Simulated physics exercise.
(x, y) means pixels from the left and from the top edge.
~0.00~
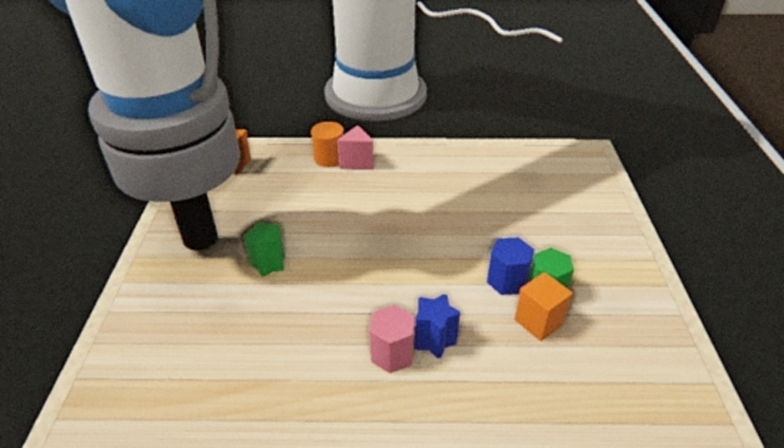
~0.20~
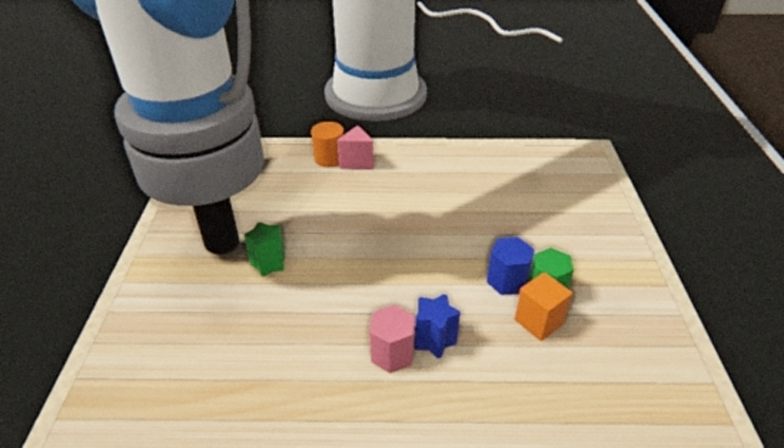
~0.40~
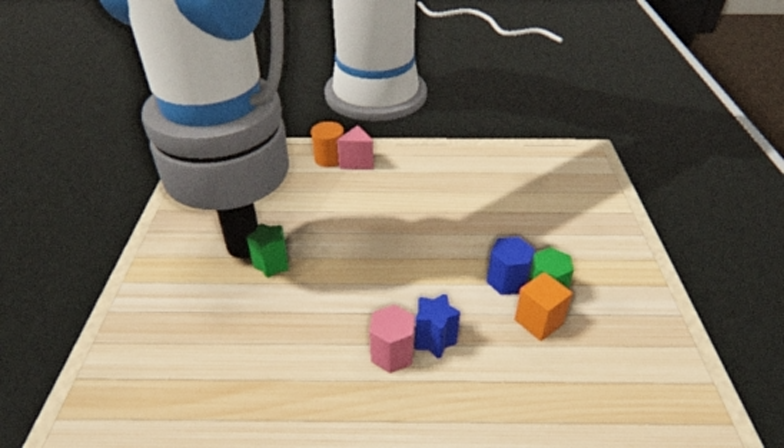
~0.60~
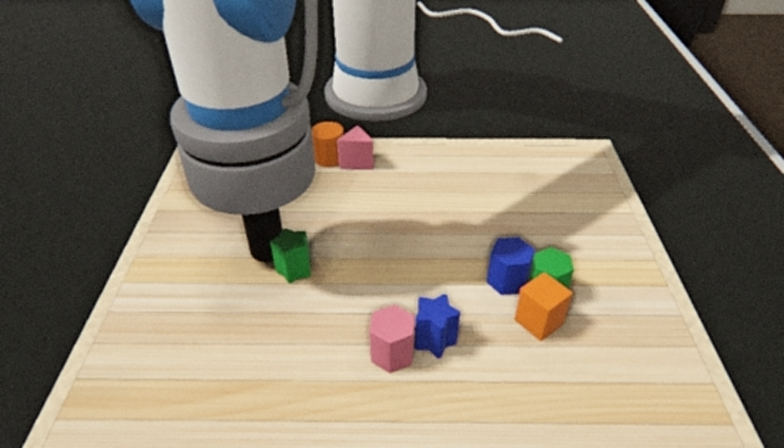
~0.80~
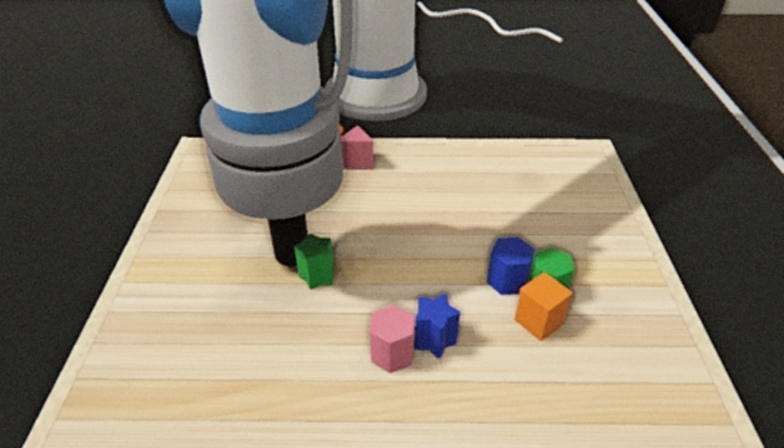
We see a robot arm over a wooden board scattered with colored blocks; its black tip moves right to the green star block, then pushes it a short way right while the other blocks stay still.
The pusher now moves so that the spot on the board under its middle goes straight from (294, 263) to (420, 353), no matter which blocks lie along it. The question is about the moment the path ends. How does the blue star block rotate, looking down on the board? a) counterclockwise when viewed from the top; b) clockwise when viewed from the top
b - clockwise when viewed from the top.
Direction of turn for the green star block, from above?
The block spins anticlockwise.
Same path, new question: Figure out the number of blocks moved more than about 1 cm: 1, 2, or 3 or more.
3 or more blocks.
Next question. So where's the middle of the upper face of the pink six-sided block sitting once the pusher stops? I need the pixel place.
It sits at (412, 357).
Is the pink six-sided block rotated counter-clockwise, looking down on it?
No, it doesn't check out.
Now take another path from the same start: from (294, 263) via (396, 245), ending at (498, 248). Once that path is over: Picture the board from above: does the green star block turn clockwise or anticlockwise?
Spins clockwise.
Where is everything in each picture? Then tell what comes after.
The first picture shows pusher's lower end (201, 240); green star block (263, 233); pink six-sided block (392, 323); blue star block (437, 309).
The second picture shows pusher (222, 244); blocks still.
The third picture shows pusher (245, 248); green star block (267, 234).
The fourth picture shows pusher (268, 252); green star block (290, 239).
The fifth picture shows pusher (293, 256); green star block (314, 245); pink six-sided block (392, 323); blue star block (437, 309).
What follows on the original path. One third of the way, pusher (330, 283); green star block (358, 271).
Two thirds of the way, pusher (373, 313); green star block (408, 291), turned 30° anticlockwise.
At the end, pusher (420, 345); green star block (432, 291), turned 85° anticlockwise; pink six-sided block (412, 357), turned 40° clockwise; blue star block (459, 312), turned 50° clockwise.
